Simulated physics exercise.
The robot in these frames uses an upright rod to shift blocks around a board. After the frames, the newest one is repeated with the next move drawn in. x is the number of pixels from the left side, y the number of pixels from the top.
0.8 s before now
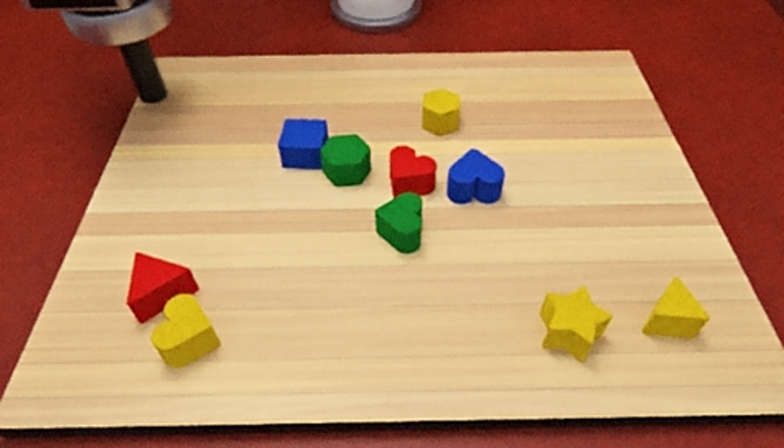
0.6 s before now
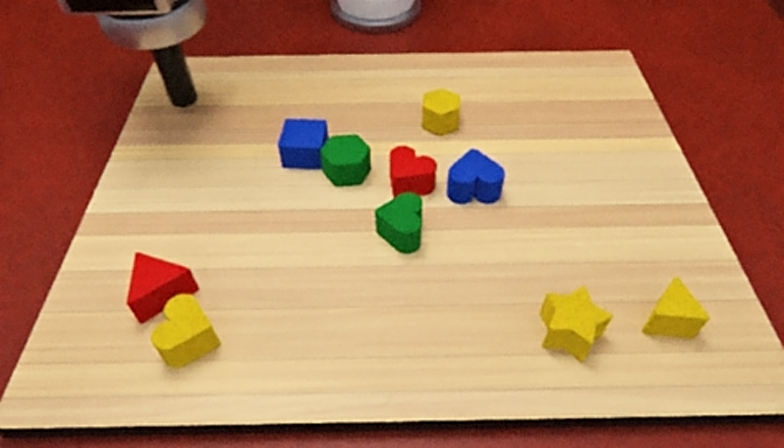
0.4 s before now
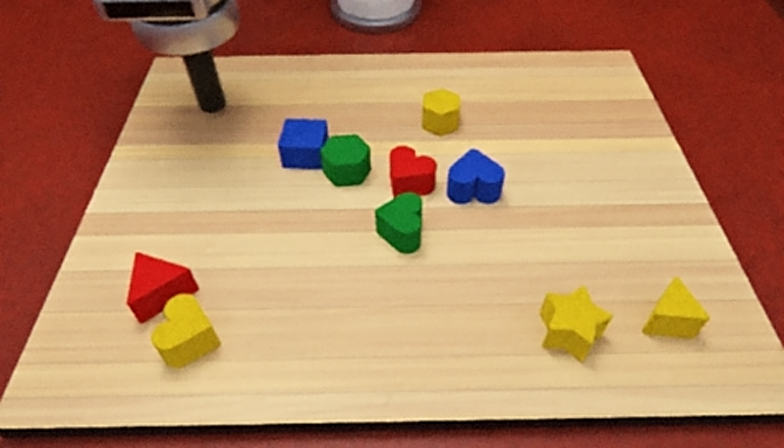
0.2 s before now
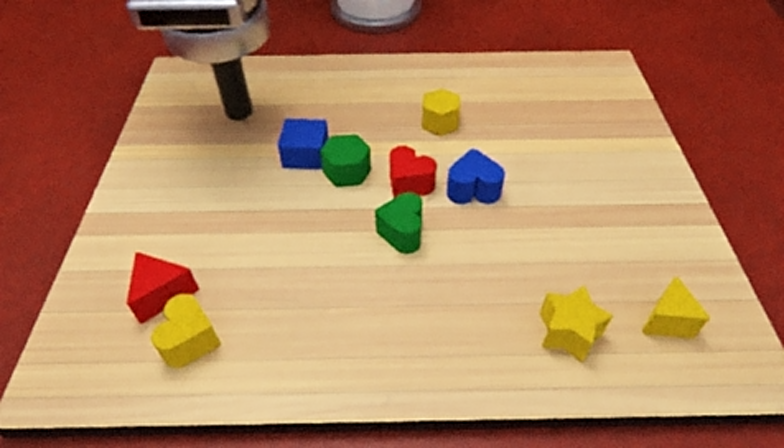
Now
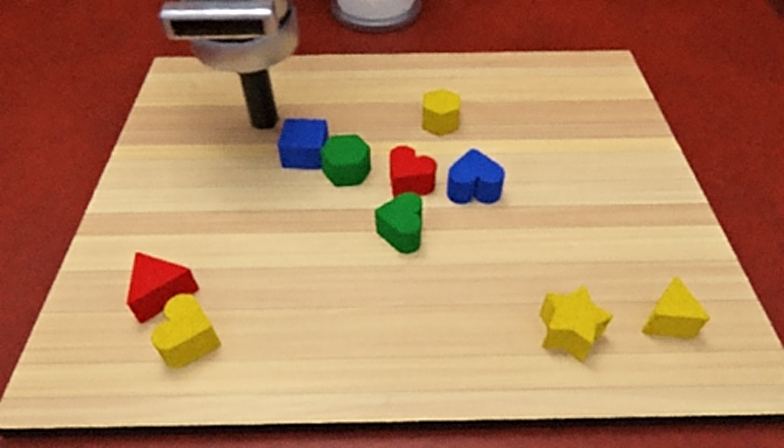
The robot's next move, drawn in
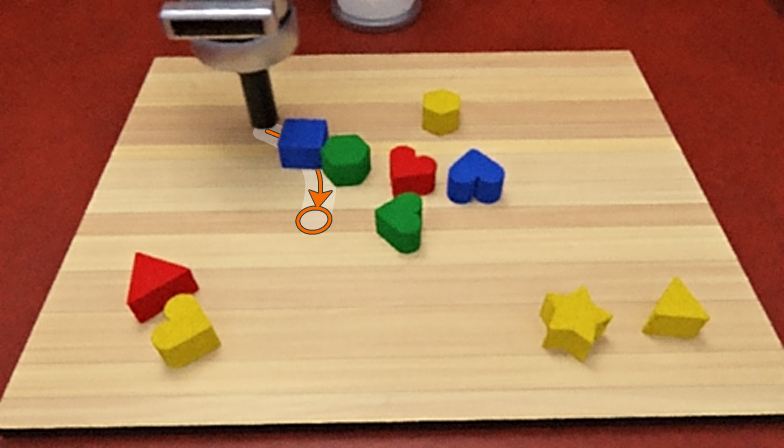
Robot rod moving right and slightly down along the board's upper left, nearing the blue block while all the blocks stay still.
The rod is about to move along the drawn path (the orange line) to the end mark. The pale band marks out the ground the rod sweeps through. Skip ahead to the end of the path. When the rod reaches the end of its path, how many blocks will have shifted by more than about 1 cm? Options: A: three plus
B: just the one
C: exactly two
A - three plus.
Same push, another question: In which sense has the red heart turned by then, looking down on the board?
Short answer: Counterclockwise.
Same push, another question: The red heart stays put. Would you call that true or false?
That is false.
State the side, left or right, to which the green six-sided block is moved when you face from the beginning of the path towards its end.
The left.
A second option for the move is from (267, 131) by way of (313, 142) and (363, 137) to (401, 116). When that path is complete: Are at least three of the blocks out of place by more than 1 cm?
I'd say no.
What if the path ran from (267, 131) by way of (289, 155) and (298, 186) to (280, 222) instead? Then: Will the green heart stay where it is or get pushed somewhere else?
The green heart is left alone.
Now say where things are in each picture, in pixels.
In the first picture, lower end of the rod (154, 96), tops of blocks, blue square (303, 132), green six-sided block (345, 149), green heart (403, 212), red heart (410, 162).
In the second picture, rod (184, 100), blocks as before.
In the third picture, rod (213, 105), blocks as before.
In the fourth picture, rod (240, 112), blocks as before.
In the fifth picture, rod (265, 121), blue square (303, 132), green six-sided block (345, 149), green heart (403, 212), red heart (410, 162).
The drawn path runs from (267, 131) by way of (303, 150) and (320, 181) to (314, 220).
What follows on the original path. One third of the way, rod (301, 140); blue square (325, 146), turned 20° clockwise; green six-sided block (364, 160).
Two thirds of the way, rod (319, 171); blue square (350, 175), turned 15° clockwise; green six-sided block (394, 186); green heart (409, 217), turned 20° clockwise; red heart (426, 164), turned 30° anticlockwise.
At the end, rod (312, 210); blue square (356, 182); green six-sided block (403, 189), turned 15° anticlockwise; green heart (413, 222), turned 20° clockwise; red heart (428, 163), turned 40° anticlockwise.
